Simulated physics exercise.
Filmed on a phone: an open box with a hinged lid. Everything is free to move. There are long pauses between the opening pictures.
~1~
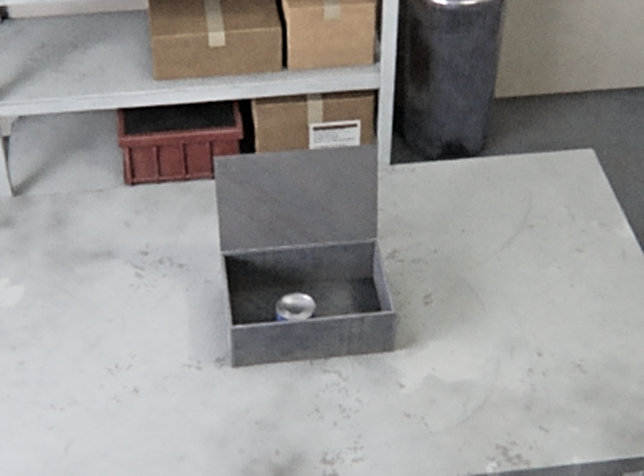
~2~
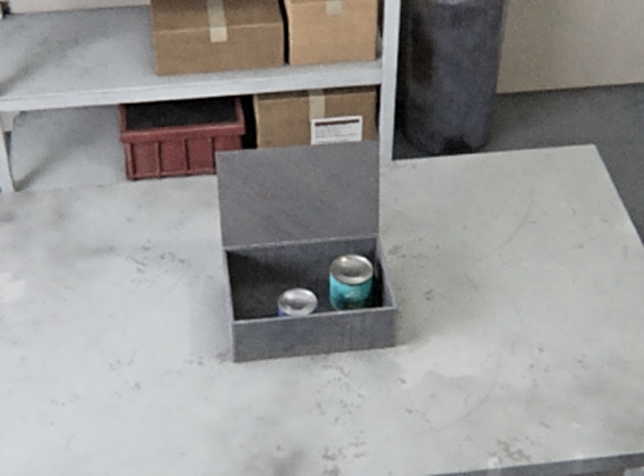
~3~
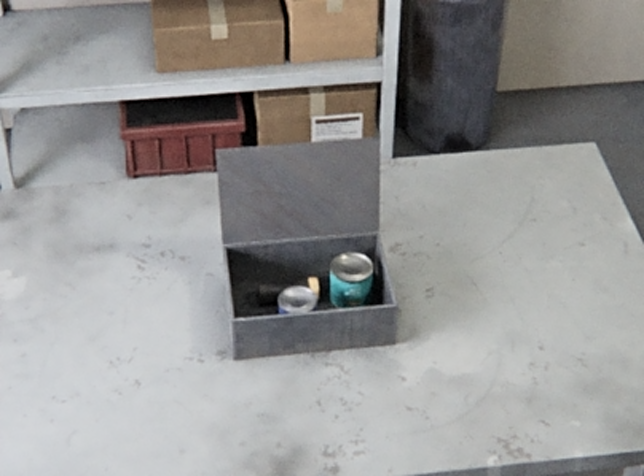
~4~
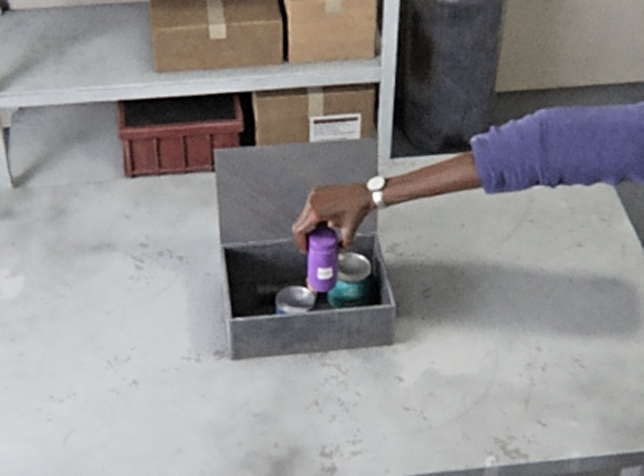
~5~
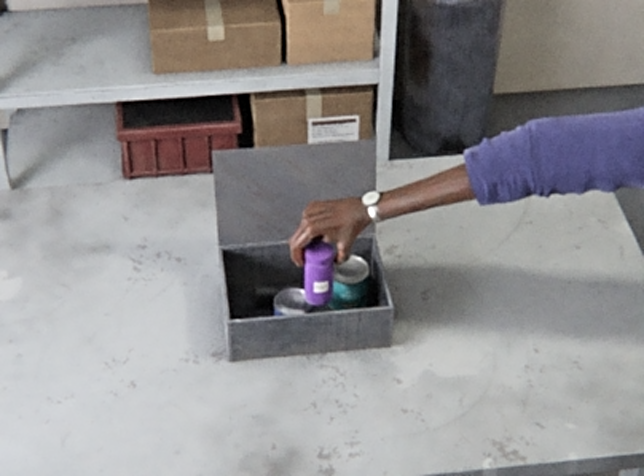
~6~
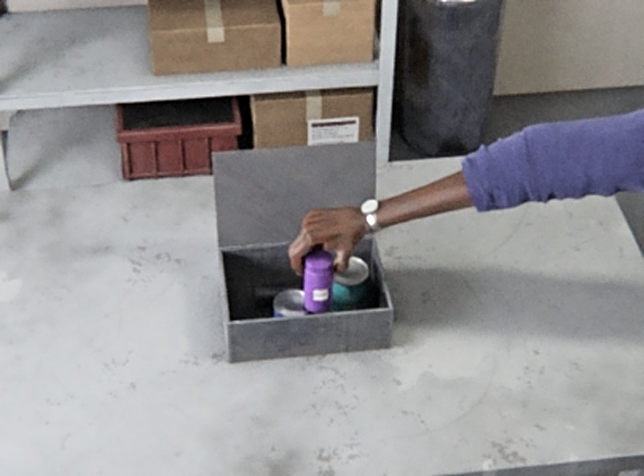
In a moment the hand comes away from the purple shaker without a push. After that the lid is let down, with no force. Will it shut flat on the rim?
Outcome: The lid shuts flat.
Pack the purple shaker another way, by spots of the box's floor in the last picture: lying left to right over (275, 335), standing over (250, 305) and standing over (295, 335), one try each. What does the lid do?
First try: It is held up; second try: It sits on the rim; third try: It will not close.
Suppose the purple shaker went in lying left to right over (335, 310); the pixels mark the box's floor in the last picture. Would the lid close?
Then it will not close.
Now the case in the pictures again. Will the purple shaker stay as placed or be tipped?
It ends up tilted.
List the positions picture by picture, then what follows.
The last thing is not in view yet, in the first picture.
The last thing is not in view yet; turquoise tin (351, 285), in the second picture.
The last thing is not in view yet, in the third picture.
On its way; purple shaker (323, 259), in the fourth picture.
On its way; purple shaker (319, 273); turquoise tin (347, 284), in the fifth picture.
Put in, still held; purple shaker (319, 281), in the sixth picture.
Then, 0.40 s on from there, purple shaker turned 67° from how it was put near (350, 313).
Then, 1.40 s on from there, lid 73° above the rim; purple shaker on its side near (347, 321).
Then, 1.70 s on from there, lid 48° above the rim; purple shaker on its side near (347, 321).
Then, 2.00 s on from there, lid 14° above the rim; purple shaker on its side near (347, 322).
In the end, lid shut; toppled in the box, purple shaker; the other 3 unmoved. At the end, from the last picture's camera, purple shaker near (347, 323).
